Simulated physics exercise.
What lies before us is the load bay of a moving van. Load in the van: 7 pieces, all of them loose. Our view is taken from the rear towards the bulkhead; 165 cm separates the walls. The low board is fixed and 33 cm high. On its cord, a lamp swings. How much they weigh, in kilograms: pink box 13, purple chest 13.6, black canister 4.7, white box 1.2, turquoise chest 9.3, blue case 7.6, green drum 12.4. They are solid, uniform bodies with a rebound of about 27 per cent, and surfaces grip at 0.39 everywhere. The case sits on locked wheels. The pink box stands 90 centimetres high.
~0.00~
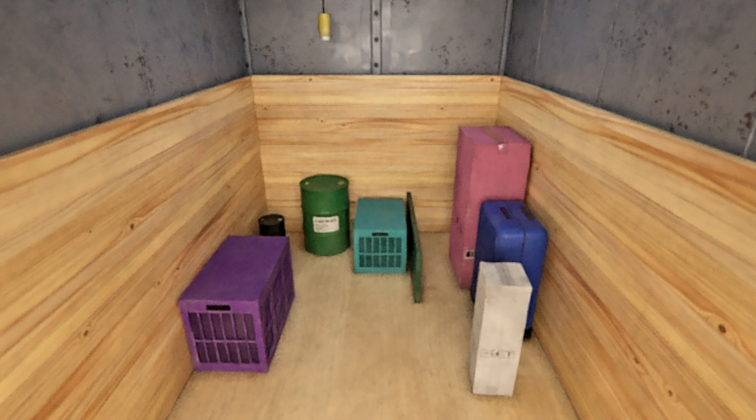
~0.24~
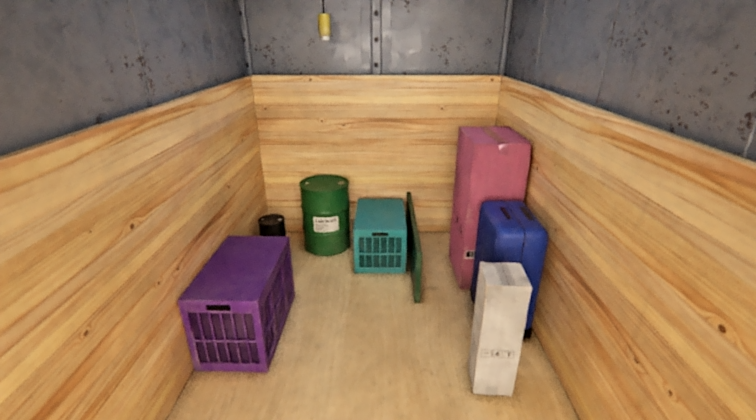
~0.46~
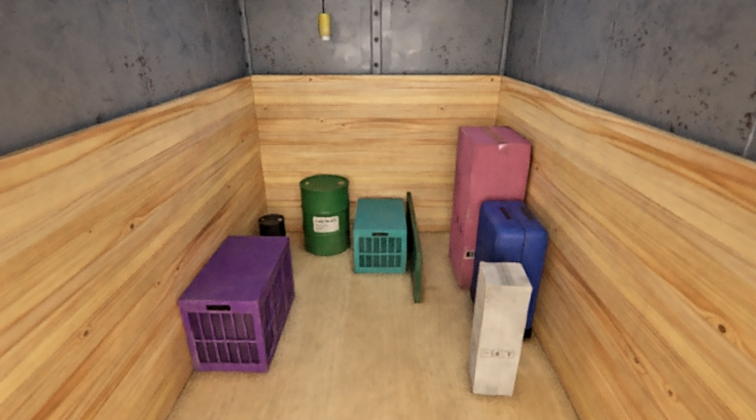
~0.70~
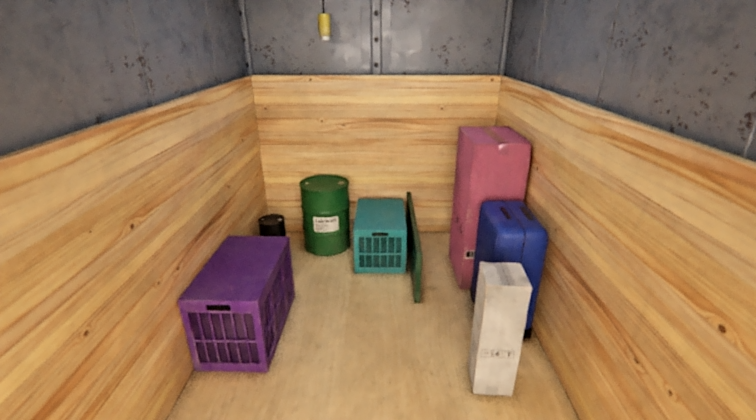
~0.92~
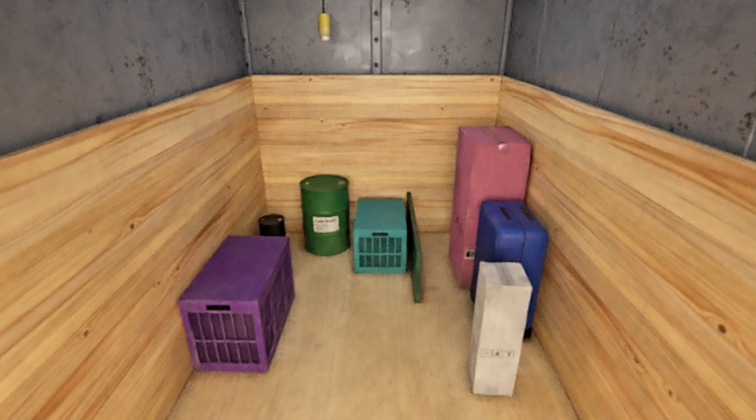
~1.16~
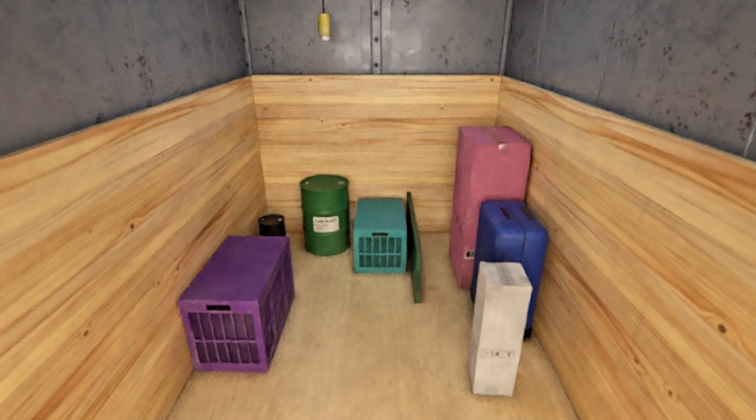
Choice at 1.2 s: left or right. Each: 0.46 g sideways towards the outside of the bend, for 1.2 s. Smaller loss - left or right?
Left.
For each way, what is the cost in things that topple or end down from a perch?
Steering left costs 0, steering right costs 3.
Turning left. At 1.66 s, force 0.46 g right; purple chest moved 2 cm near (250, 298); white box 9° off upright; blue case moved 2 cm.
After 2.06 s, force 0.46 g right; purple chest moved 14 cm near (274, 298); pink box moved 2 cm near (487, 207); white box 24° off upright.
After 2.26 s, force 0.26 g right; purple chest moved 23 cm near (293, 298); pink box moved 2 cm near (487, 207); white box 24° off upright.
In the end (3.0 s), not toppled but over 15 cm from the start, purple chest and black canister; the other 5 under 15 cm from the start. At the end, from the last picture's camera, pink box near (487, 207), purple chest near (302, 298).
Turning right instead, pink box, white box and blue case tipped over or down from a perch, 3 of 7 in all.
